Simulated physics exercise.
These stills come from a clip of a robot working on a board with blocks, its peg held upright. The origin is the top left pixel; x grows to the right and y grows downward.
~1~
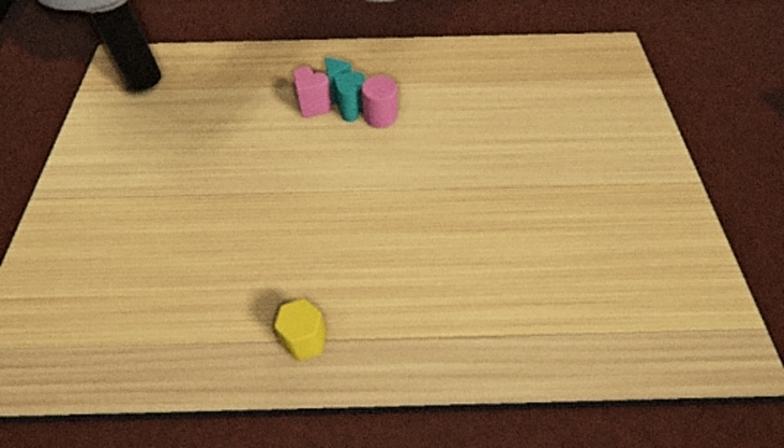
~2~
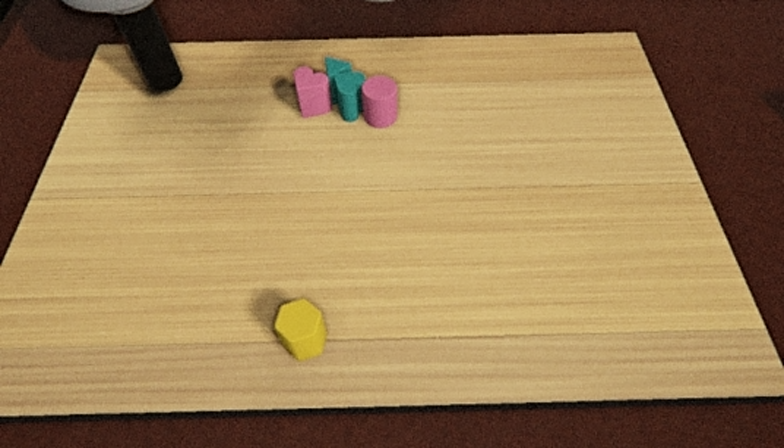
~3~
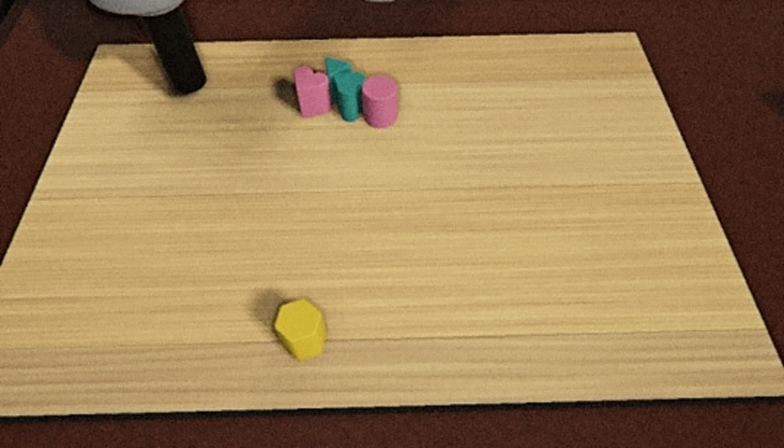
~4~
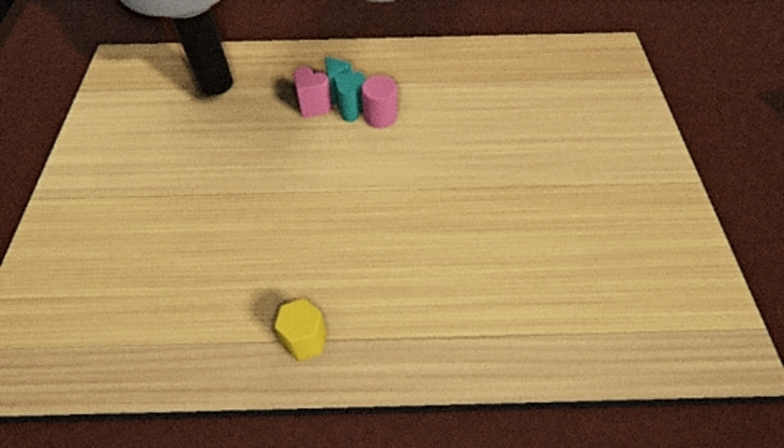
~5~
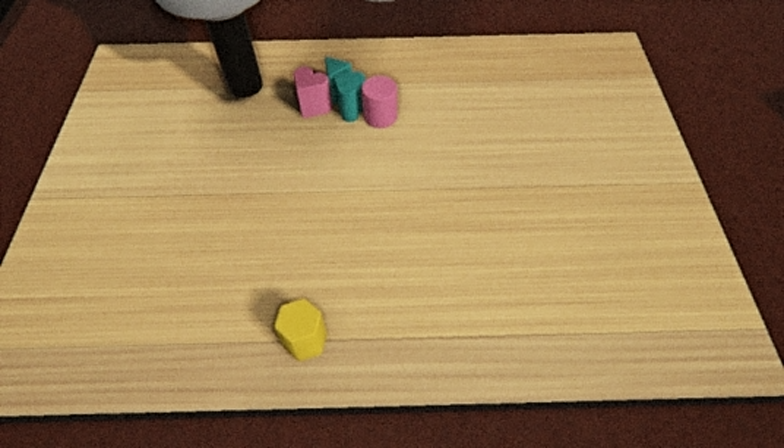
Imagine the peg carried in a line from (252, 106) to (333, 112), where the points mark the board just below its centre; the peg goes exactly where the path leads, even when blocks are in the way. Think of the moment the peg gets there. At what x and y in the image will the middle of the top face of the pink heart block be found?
Its top centre is at about (362, 76).
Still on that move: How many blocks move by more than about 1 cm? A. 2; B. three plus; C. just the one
That would be B.
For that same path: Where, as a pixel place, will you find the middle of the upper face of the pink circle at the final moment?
The spot you're after is about (412, 88) in the image.
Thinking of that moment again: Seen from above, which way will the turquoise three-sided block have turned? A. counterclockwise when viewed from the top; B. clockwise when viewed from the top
Answer: A.
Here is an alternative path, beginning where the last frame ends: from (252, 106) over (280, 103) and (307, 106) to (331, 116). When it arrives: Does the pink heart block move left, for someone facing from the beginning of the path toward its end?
Answer: No.
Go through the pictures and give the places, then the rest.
The first picture shows peg's lower end (145, 80); pink heart block (308, 77); turquoise three-sided block (335, 65); turquoise heart block (349, 81); pink circle (379, 87).
The second picture shows peg (166, 81); blocks still.
The third picture shows peg (190, 83); blocks still.
The fourth picture shows peg (217, 85); blocks still.
The fifth picture shows peg (246, 88); pink heart block (308, 77); turquoise three-sided block (335, 65); turquoise heart block (349, 81); pink circle (379, 87).
The first path, step by step. Halfway along, peg (289, 91); pink heart block (318, 78); turquoise three-sided block (338, 63), turned 10° anticlockwise; turquoise heart block (352, 80); pink circle (382, 88).
At the end, peg (331, 94); pink heart block (362, 76), turned 25° anticlockwise; turquoise three-sided block (353, 60), turned 75° anticlockwise; turquoise heart block (394, 72), turned 15° clockwise; pink circle (412, 88).
